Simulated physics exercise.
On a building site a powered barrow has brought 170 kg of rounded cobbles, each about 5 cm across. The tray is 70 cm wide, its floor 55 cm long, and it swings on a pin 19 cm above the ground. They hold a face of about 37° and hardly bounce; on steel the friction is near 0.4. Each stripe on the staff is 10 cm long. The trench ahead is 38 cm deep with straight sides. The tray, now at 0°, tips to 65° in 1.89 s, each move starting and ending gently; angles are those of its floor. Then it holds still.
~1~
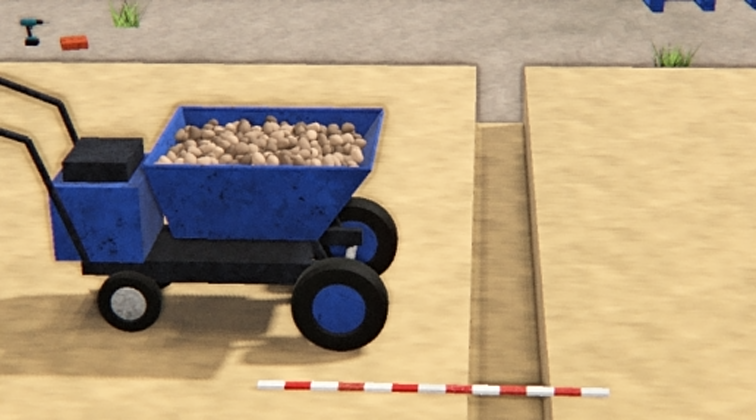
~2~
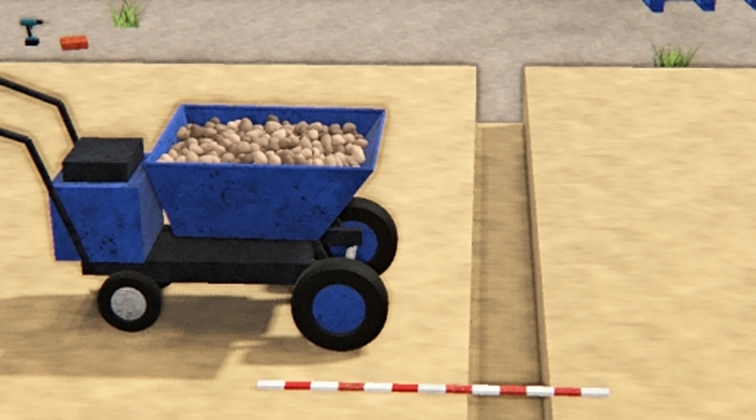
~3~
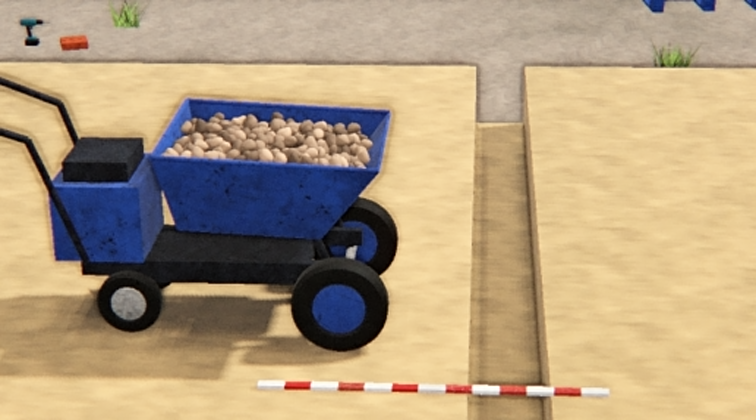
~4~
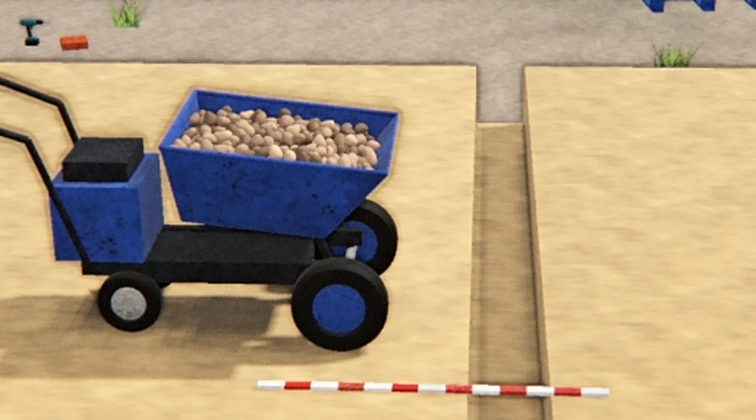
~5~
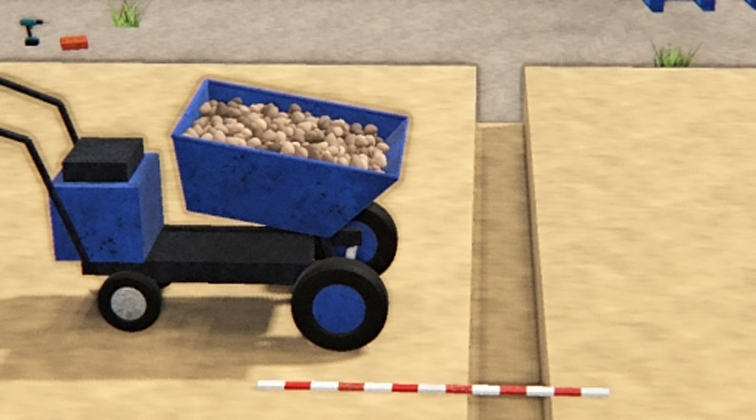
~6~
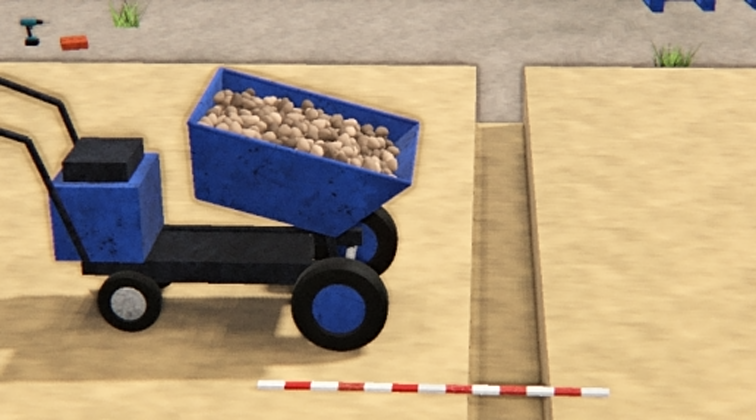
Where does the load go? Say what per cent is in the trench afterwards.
Some 62 per cent of it.
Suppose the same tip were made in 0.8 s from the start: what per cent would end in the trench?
It would be near 45 per cent.
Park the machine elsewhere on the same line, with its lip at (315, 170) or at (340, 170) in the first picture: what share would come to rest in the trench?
About 80 and 80 per cent.
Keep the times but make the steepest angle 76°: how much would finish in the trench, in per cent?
In that case some 65 per cent.
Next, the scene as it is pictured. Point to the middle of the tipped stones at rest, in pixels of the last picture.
Around (523, 369).
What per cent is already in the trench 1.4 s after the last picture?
Some 20 per cent.
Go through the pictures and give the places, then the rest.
In the first frame, the tray is at 0°, its lip at (371, 170); the top of the load is at (242, 133).
In the second frame, lip at (373, 170), floor tilted 1°, highest stones at (244, 132).
In the third frame, lip at (378, 172), floor tilted 3°, highest stones at (243, 128).
In the fourth frame, the tray is at 6°, its lip at (387, 174); the top of the load is at (233, 120).
In the fifth frame, the tray is at 10°, its lip at (398, 178); the top of the load is at (237, 113).
In the sixth frame, lip at (411, 184), floor tilted 15°, highest stones at (241, 102).
Then, 0.8 s after the last picture the floor is at 55°, 99 % in the tray, 1 % in the trench; the foremost stones are at (503, 254).
Then, 1.4 s after the last picture the floor is at 65°, 65 % in the tray, 22 % in the trench, 14 % past the trench; the foremost stones are at (639, 313).
Then, 1.7 s after the last picture the floor is at 65°, 45 % in the tray, 32 % in the trench, 23 % past the trench; the foremost stones are at (709, 315).
Then, 3.7 s after the last picture the floor is at 65°, 14 % in the tray, 62 % in the trench, 25 % past the trench; the foremost stones are past the picture's edge.
